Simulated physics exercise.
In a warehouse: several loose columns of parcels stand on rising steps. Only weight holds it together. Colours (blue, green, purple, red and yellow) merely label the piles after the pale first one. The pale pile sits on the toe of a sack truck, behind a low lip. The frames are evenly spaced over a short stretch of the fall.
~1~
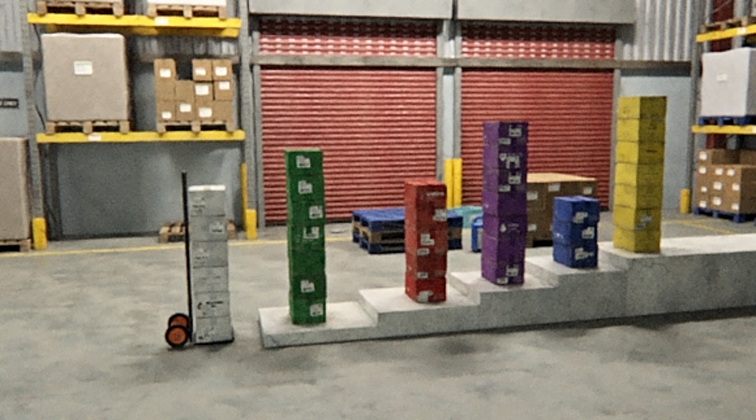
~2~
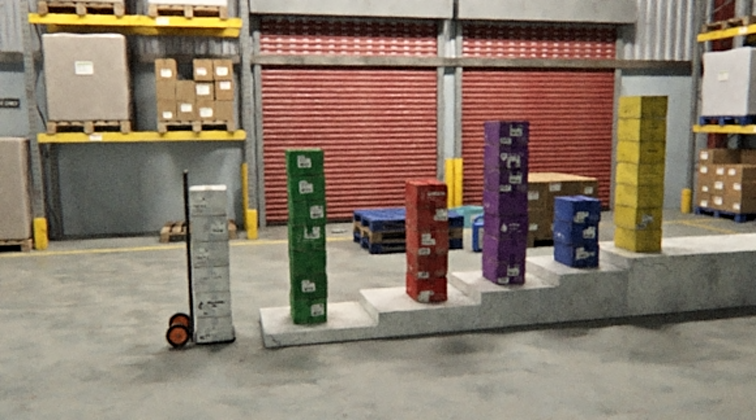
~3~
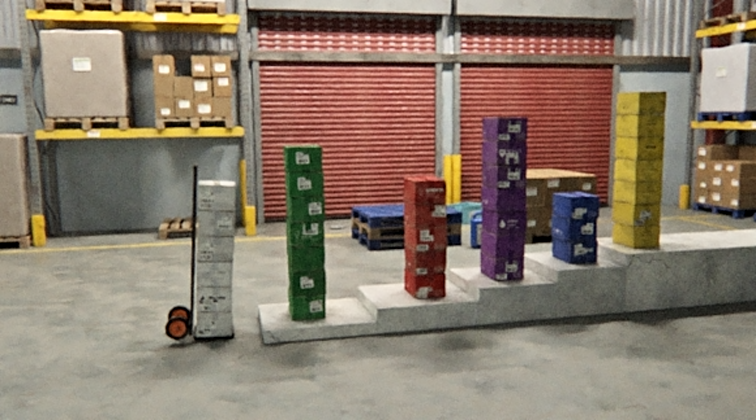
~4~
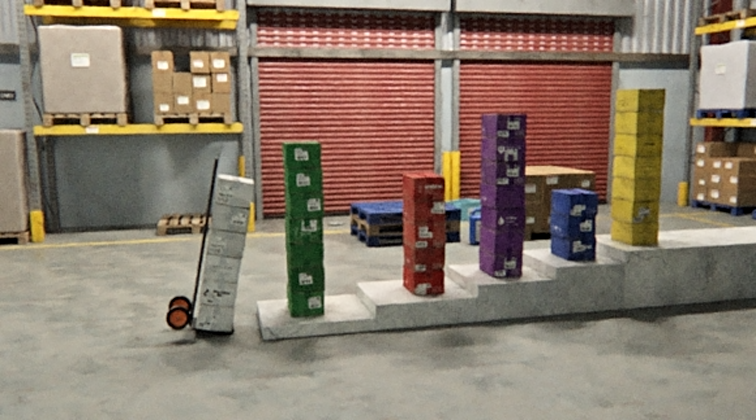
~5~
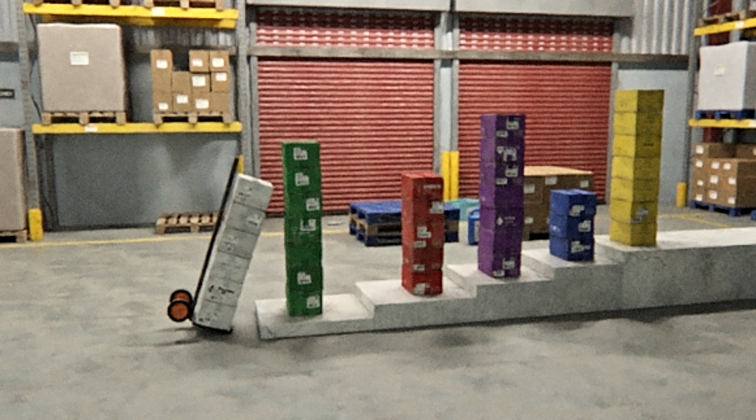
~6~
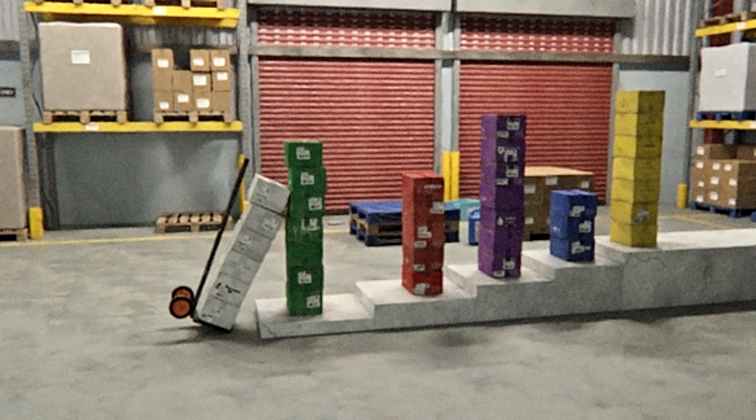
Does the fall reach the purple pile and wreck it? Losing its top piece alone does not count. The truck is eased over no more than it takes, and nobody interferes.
That pile comes down.
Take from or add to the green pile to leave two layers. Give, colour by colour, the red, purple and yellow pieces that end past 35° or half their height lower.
The counts are red 0, purple 0, yellow 0.
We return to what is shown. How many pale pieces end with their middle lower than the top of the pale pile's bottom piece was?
The count is 1.
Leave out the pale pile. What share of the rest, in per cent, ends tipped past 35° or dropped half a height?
About 60 per cent.
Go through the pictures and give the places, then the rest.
In the first frame (pixels give the middle of a visible side), truck frame (185, 208) level; top purple parcel (514, 133); top green parcel (306, 163); none of the others has stirred.
Truck frame (186, 208) level; top purple parcel (515, 133), in the second frame.
Truck frame (194, 202) rocked barely, top of the pale pile leaning barely; top purple parcel (513, 129); none of the others has stirred, in the third frame.
Truck frame (212, 194) rocked a little, top of the pale pile leaning a little; top purple parcel (512, 126); none of the others has stirred, in the fourth frame.
Truck frame (228, 192) rocked clearly, top of the pale pile leaning clearly; top purple parcel (511, 126); none of the others has stirred, in the fifth frame.
Truck frame (236, 192) rocked clearly, top of the pale pile leaning clearly; top purple parcel (512, 127); top green parcel (306, 155); movement in 2 of them, in the sixth frame.
Shortly afterwards, 5 of the pale pile down; none of the 7 purple parcels down (0 of 29 in all colours); top purple parcel unmoved; top green parcel tilted a little.
Next, 6 of the pale pile down; none of the 7 purple parcels down (7 of 29 in all colours); top purple parcel unmoved; top green parcel tilted well over, half its height lower.
Some moments later, 6 of the pale pile down; none of the 7 purple parcels down (7 of 29 in all colours); top purple parcel a little from its place; top red parcel tilted clearly.
Afterwards, 6 of the pale pile down; 2 of the 7 purple parcels down (13 of 29 in all colours); top purple parcel tilted well over, about its own height lower; top green parcel tilted well over, some three heights lower.
In the end, 6 of the pale pile down; 7 of the 7 purple parcels down (18 of 29 in all colours); top purple parcel tilted steeply, some two heights lower; top green parcel tilted well over, some three heights lower. From the last view, middles, top purple parcel near (610, 168), top green parcel near (463, 221).
